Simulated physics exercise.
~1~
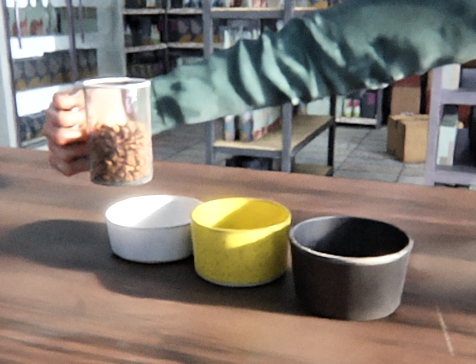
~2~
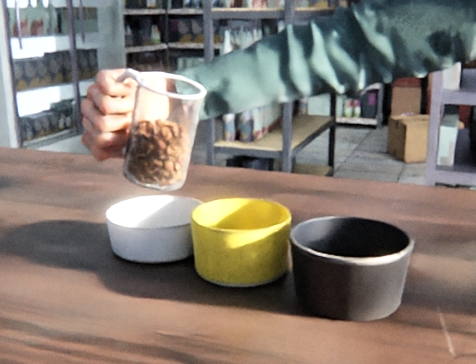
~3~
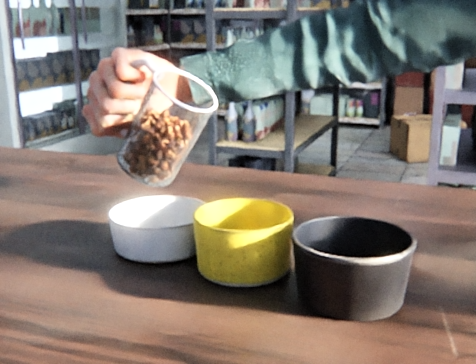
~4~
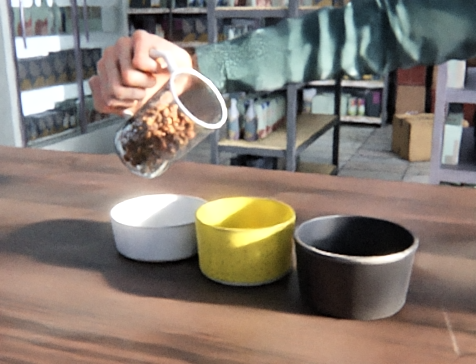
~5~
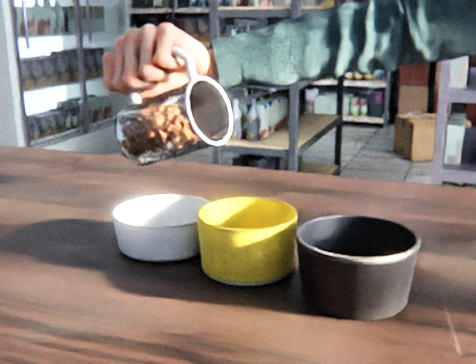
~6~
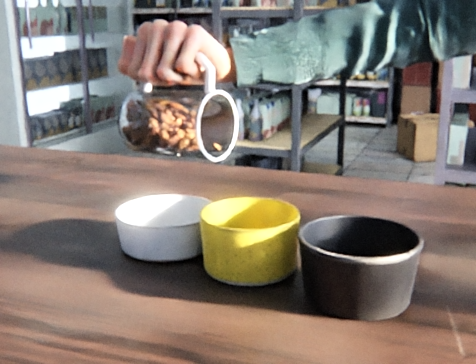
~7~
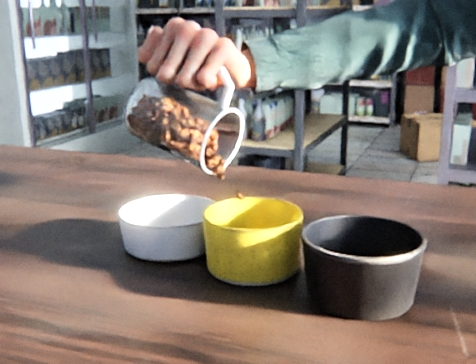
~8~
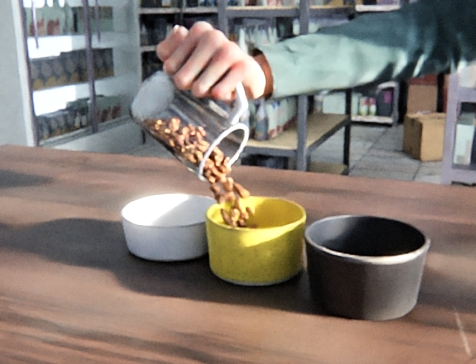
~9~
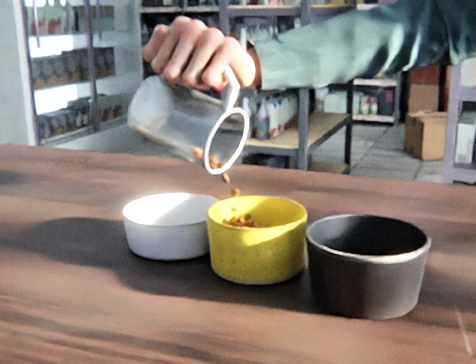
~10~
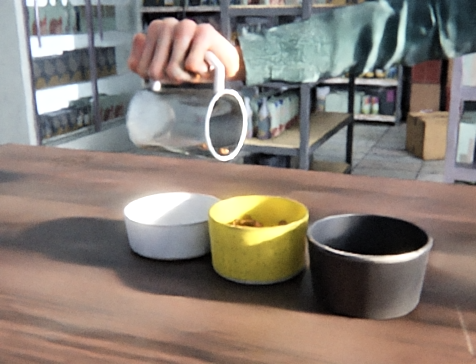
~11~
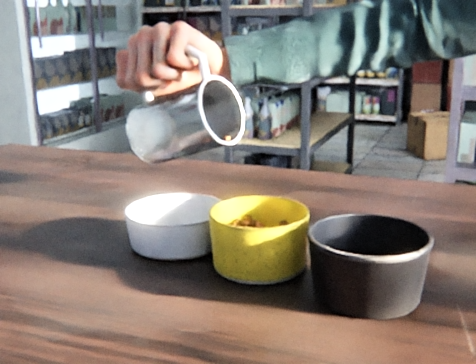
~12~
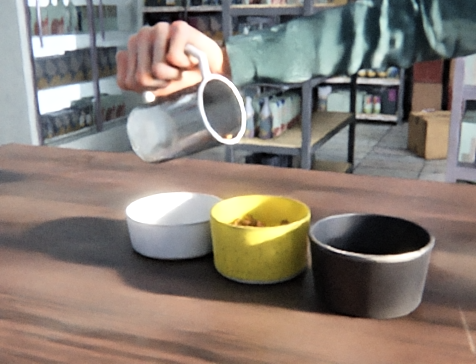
On a wooden table in a room lined with shelves, a hand tipped a clear cup of brown kibble over the yellow dish, between a white one and a black one, poured it in, then tilted the emptied cup partway back and held it there.
